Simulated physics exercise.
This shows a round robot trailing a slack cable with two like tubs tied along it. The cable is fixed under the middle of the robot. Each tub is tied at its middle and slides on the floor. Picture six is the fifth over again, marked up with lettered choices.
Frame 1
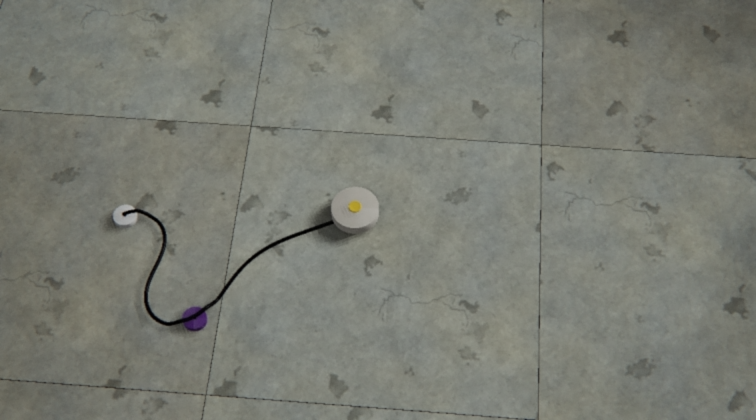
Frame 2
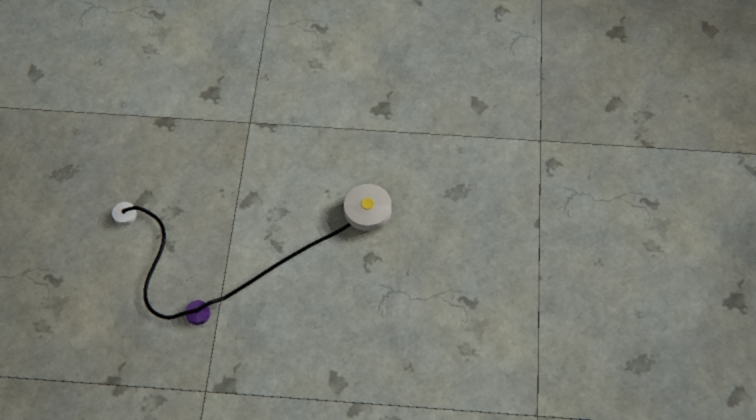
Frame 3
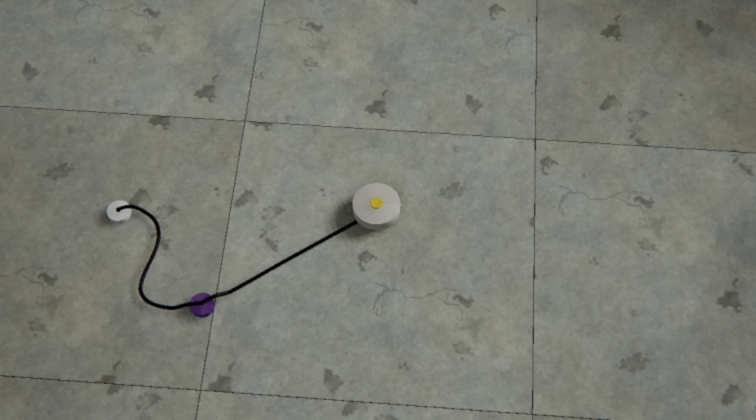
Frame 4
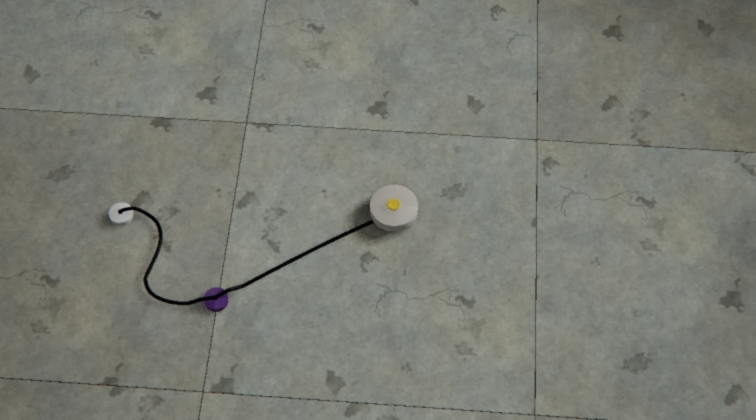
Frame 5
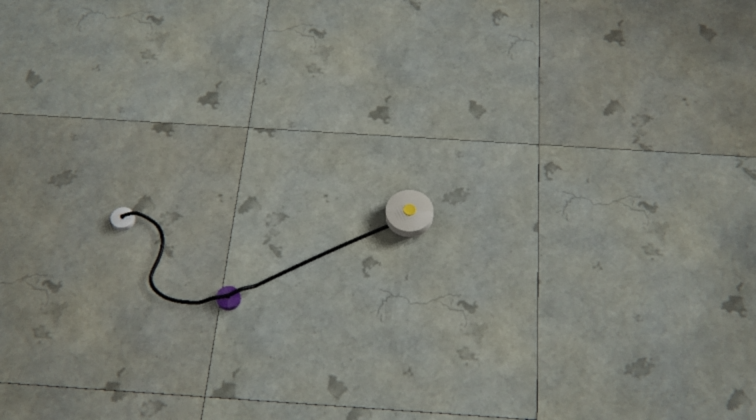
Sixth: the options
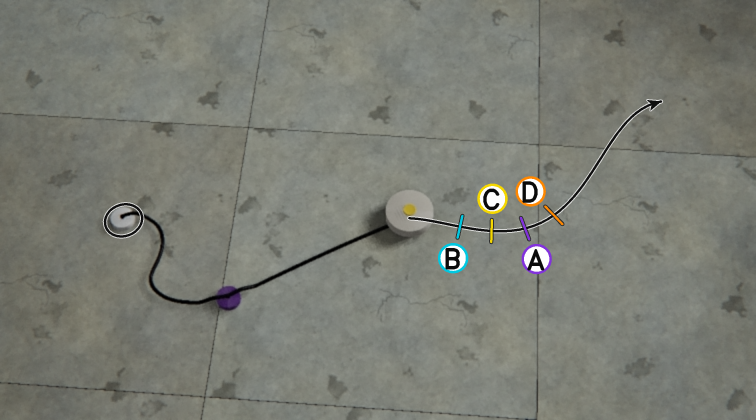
A grey tiled floor with dark blotches and thin cracks is seen from above at a slight tilt. A round, pale grey robot with a yellow spot on top sits near the middle, trailing a curving black cable to a small purple tub at lower left and a white one at far left. The robot slides right, the cable behind it straightens and the purple tub follows, while the white tub stays put and the view jitters slightly.
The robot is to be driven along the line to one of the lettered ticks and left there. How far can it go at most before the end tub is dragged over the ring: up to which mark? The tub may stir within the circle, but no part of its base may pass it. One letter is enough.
All is well up to C.
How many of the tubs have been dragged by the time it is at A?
Two.
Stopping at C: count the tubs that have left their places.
One.
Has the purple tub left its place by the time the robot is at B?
Yes.
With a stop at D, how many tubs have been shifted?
By then, two.
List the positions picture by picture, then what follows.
White tub (125, 216); purple tub (195, 318); robot (355, 211), in the first frame.
Robot (368, 208); purple tub (198, 312); white tub (124, 213), in the second frame.
Robot (376, 207); purple tub (202, 305); white tub (119, 211), in the third frame.
Robot (394, 209); purple tub (216, 299); white tub (121, 213), in the fourth frame.
Robot (409, 214); purple tub (228, 298); white tub (123, 218), in the fifth frame.
On the copy, A at (525, 228); B at (460, 227); C at (492, 231); D at (554, 215); the ring at (124, 220); the route from (409, 218) via (570, 201) to (661, 101).
On C. First, robot (439, 218); white tub (123, 218); purple tub (251, 286).
Then, robot (466, 224); white tub (123, 218); purple tub (274, 277).
Finally, robot (492, 227); white tub (123, 218); purple tub (297, 269); the ringed tub at the far end is still in its ring.
By contrast, A drags the last tub to (142, 224); B is safe but short; D drags the last tub to (170, 228).
